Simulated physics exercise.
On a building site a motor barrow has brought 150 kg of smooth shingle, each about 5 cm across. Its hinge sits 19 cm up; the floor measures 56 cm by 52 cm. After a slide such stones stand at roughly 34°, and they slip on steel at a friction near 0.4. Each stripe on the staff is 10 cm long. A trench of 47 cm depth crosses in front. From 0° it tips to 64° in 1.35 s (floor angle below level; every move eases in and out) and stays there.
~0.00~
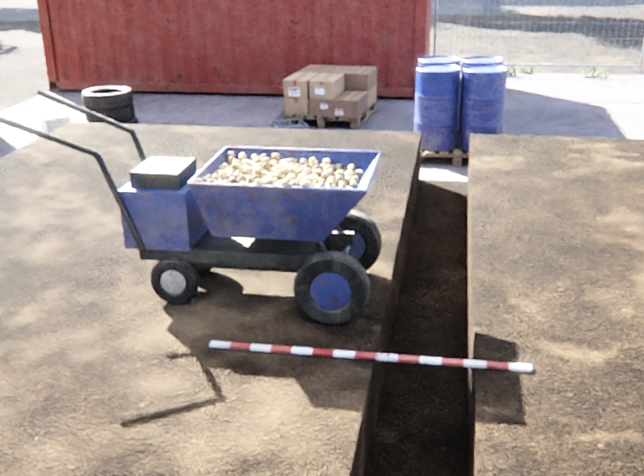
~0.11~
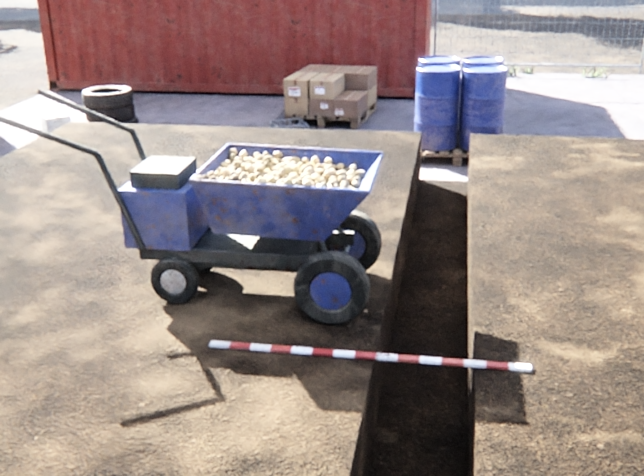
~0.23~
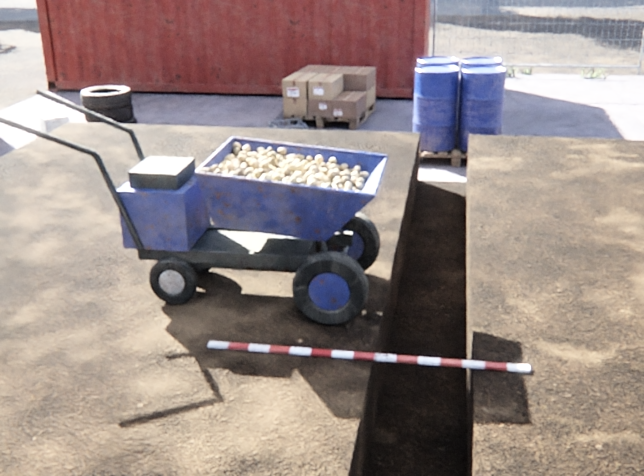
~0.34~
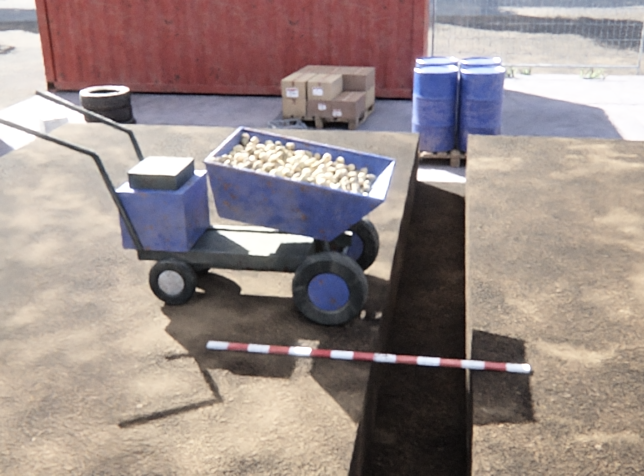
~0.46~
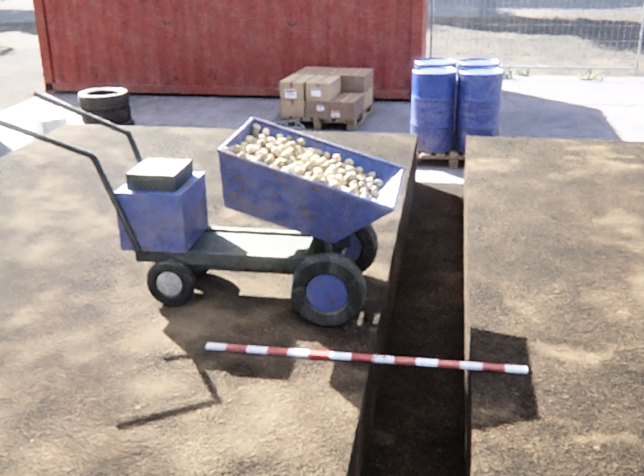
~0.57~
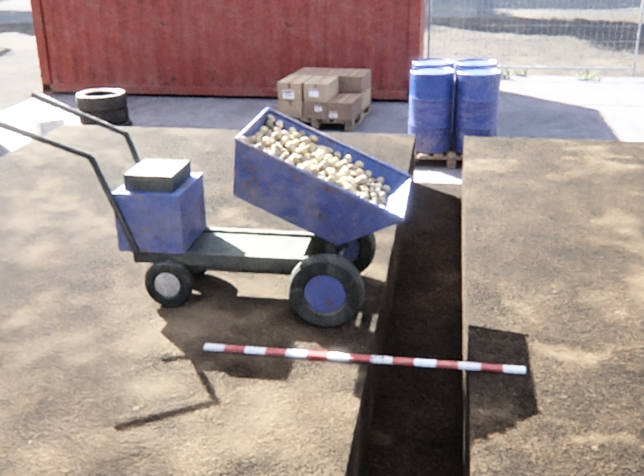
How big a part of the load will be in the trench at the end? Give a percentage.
Some 48 per cent of it.
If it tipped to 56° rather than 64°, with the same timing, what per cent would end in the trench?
In that case some 40 per cent.
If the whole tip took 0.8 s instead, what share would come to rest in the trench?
Then about 40 per cent.
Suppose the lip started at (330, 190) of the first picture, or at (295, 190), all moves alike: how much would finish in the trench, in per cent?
Near 85 per cent from the first place, 100 from the second.
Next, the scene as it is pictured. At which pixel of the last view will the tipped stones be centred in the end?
Their middle is at about (479, 303).
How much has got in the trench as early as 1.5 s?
About 10 per cent by then.
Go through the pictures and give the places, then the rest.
The first frame shows lip at (367, 192), floor tilted 0°, highest stones at (259, 164).
In the second frame, the skip is at 1°, its lip at (369, 192); the top of the load is at (261, 162); the stones move at 0.2 m/s on average.
The third frame shows lip at (375, 196), floor tilted 5°, highest stones at (254, 156); the stones move at 0.4 m/s on average.
The fourth frame shows lip at (384, 201), floor tilted 10°, highest stones at (244, 147); the stones move at 0.5 m/s on average.
The fifth frame shows lip at (394, 210), floor tilted 17°, highest stones at (255, 138); the stones move at 0.6 m/s on average.
The sixth frame shows lip at (404, 220), floor tilted 25°, highest stones at (269, 129); the stones move at 0.6 m/s on average.
After 1.0 s the floor is at 54°; 100 % in the skip; the foremost stones are at (438, 246).
After 1.5 s the floor is at 64°; 58 % in the skip, 11 % in the trench, 32 % past the trench; the foremost stones are at (549, 310).
After 1.8 s the floor is at 64°; 29 % in the skip, 19 % in the trench, 53 % past the trench; the foremost stones are at (634, 304).
After 3.8 s the floor is at 64°; 0 % in the skip, 48 % in the trench, 52 % past the trench; the foremost stones are past the picture's edge.
